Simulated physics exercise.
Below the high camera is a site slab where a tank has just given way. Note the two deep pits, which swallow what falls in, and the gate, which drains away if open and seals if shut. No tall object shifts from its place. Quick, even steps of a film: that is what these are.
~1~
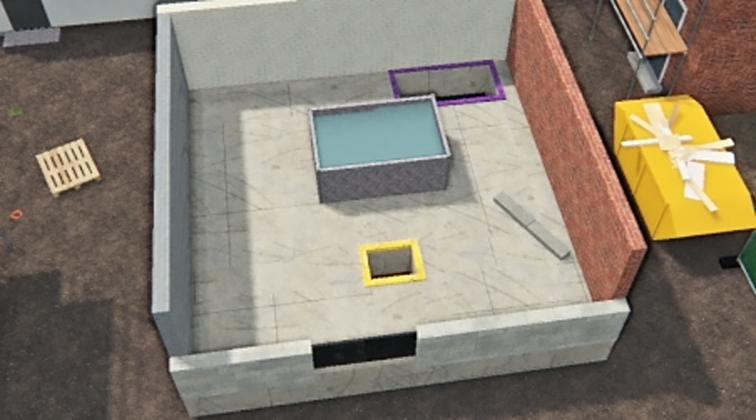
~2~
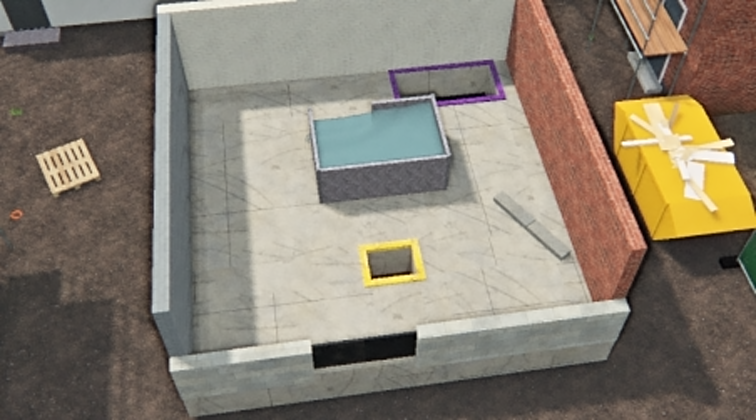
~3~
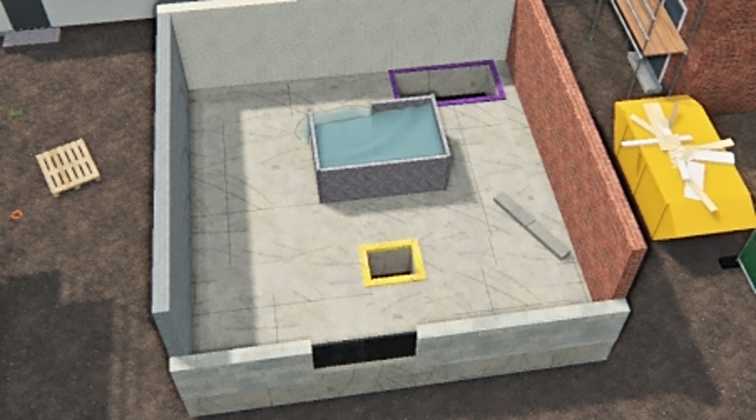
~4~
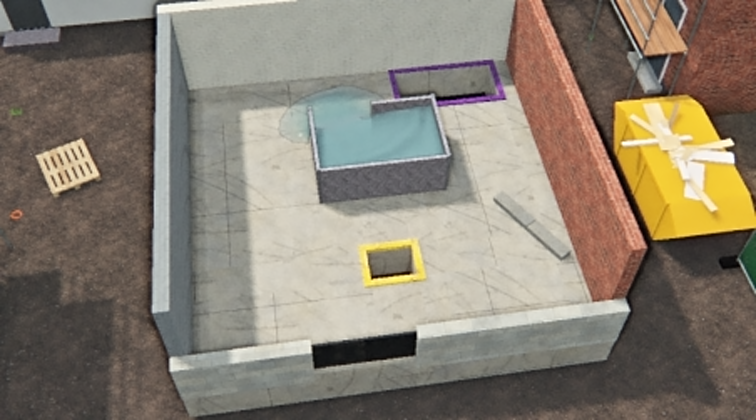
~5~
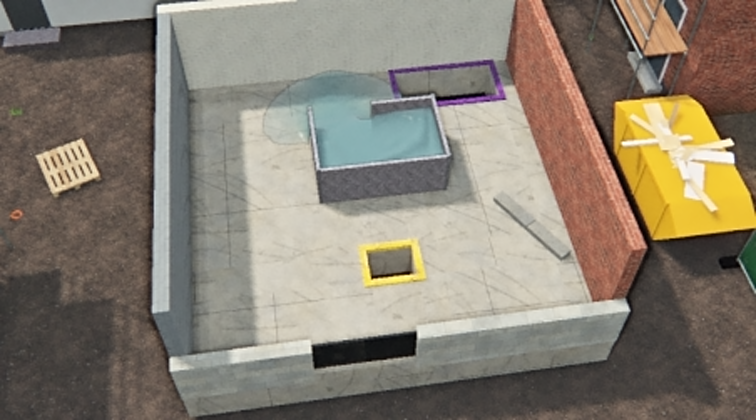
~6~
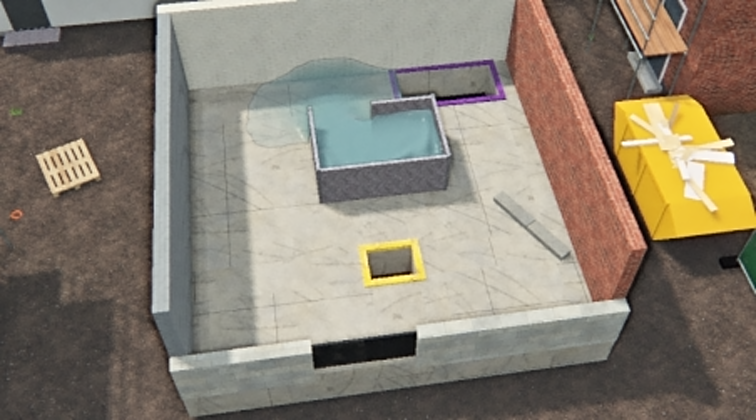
Water slips out through a gap that opens at the back left of a raised grey tank, spreading over the pale slab as a thin, rounded sheet that widens left and backward toward the rear wall. The walled site is seen from high above by a still camera. A yellow-rimmed pit lies in front, a purple-rimmed pit behind, with a brick wall and yellow container at right.
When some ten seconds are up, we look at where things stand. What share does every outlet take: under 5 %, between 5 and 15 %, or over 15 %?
Here is my call: The gate takes under 5 %; the yellow pit takes under 5 %; the purple pit takes over 15 %.
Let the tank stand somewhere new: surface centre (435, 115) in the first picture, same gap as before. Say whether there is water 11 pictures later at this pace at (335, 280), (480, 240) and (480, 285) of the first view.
Well, first one stays dry, second one stays dry, third one stays dry.
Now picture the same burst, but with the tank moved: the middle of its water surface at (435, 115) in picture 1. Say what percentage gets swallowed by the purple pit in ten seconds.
Within ten seconds, 45 percent of the total ends up in the purple pit.
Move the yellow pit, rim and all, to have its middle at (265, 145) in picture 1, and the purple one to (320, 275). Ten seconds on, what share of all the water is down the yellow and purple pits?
Per cent, approx.: Yellow 6, purple 8.
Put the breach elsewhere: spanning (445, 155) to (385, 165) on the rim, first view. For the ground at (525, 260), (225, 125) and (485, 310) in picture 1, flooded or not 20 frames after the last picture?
First point swamped, second point spared, third point swamped.
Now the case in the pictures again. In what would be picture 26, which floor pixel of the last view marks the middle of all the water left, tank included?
About (312, 140) in the last view.
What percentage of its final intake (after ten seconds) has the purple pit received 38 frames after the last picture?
Roughly 85 percent.
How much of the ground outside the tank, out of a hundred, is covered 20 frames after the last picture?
My estimate is near 40 per cent.
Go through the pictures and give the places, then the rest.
In the first picture, the open tank at (378, 135) is whole and still.
In the second picture, the front is at (308, 141), out from the gap on the open tank's far side.
In the third picture, water pours out on the open tank's far side and has run to a hidden place.
In the fourth picture, water pours out on the open tank's far side and has run to (343, 88).
In the fifth picture, the front is at (361, 74), out from the gap on the open tank's far side.
In the sixth picture, water pours out on the open tank's far side and has run to (269, 83).
A moment on, water covers 15 % of the floor; the gate 0 %, the yellow pit 0 %, the purple pit 3 %.
Next, water covers 20 % of the floor; the gate 0 %, the yellow pit 0 %, the purple pit 9 %.
Then, water covers 40 % of the floor; the gate 0 %, the yellow pit 0 %, the purple pit 19 %.
Later, water covers 65 % of the floor; the gate 0 %, the yellow pit 0 %, the purple pit 27 %.
In the end, water covers 85 % of the floor; the gate 0 %, the yellow pit 1 %, the purple pit 32 %.
